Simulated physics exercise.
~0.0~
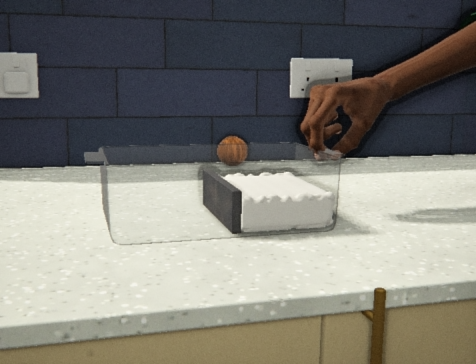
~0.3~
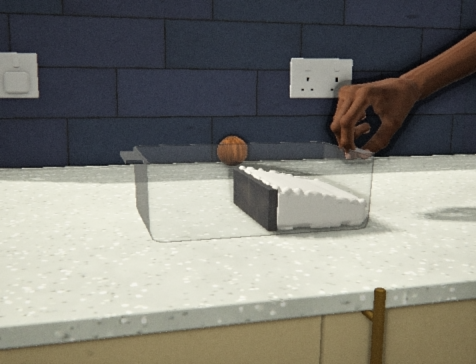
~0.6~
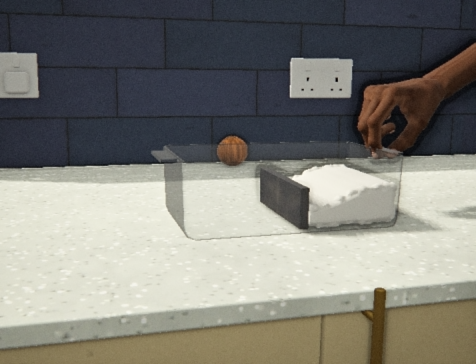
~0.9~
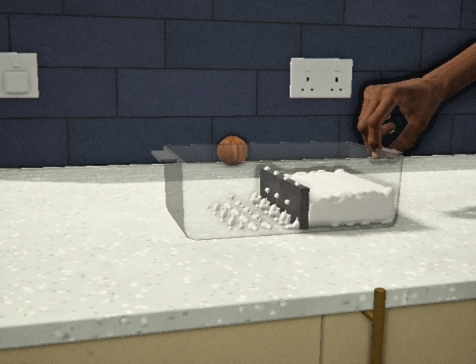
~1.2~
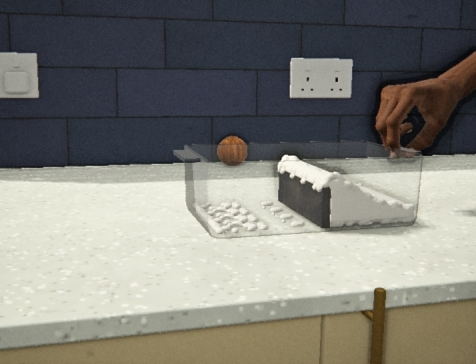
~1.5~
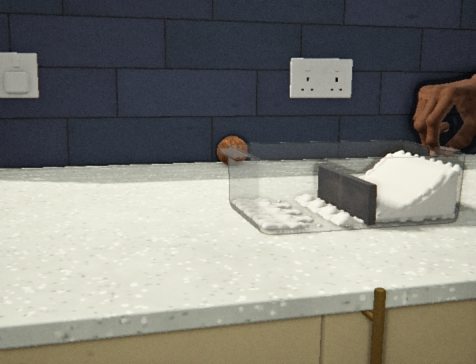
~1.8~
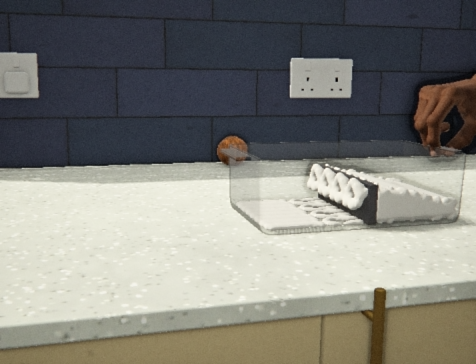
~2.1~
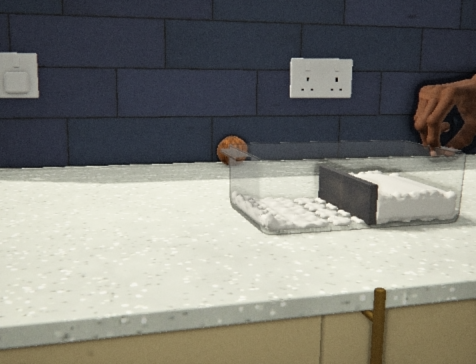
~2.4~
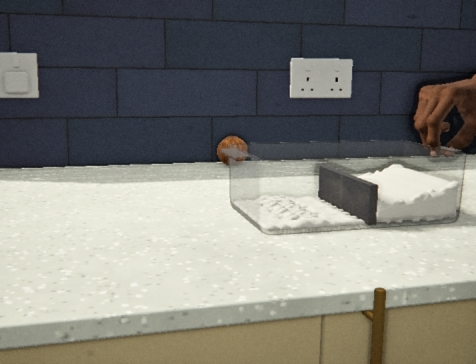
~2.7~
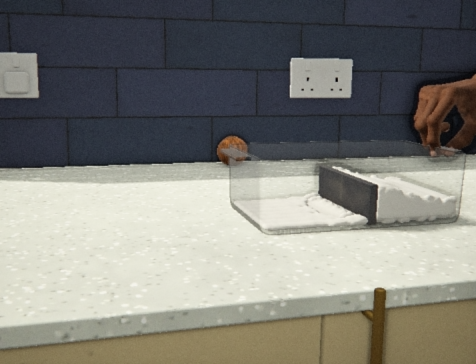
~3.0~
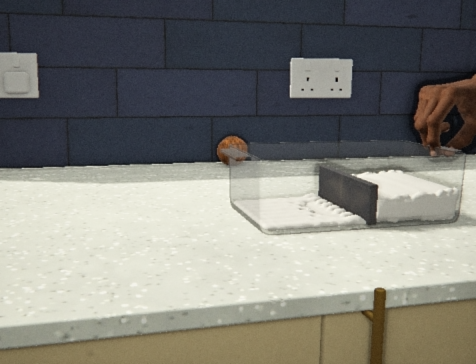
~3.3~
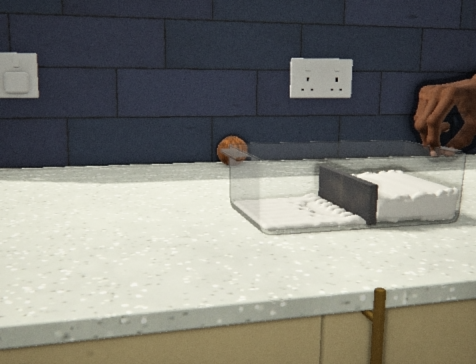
The video shows a hand pulling a divided clear tub rightwards along a speckled counter in two moves with a pause between, as white liquid in its right half sloshes over the divider. The tub stops, and the liquid settles with a smaller amount left of the divider.
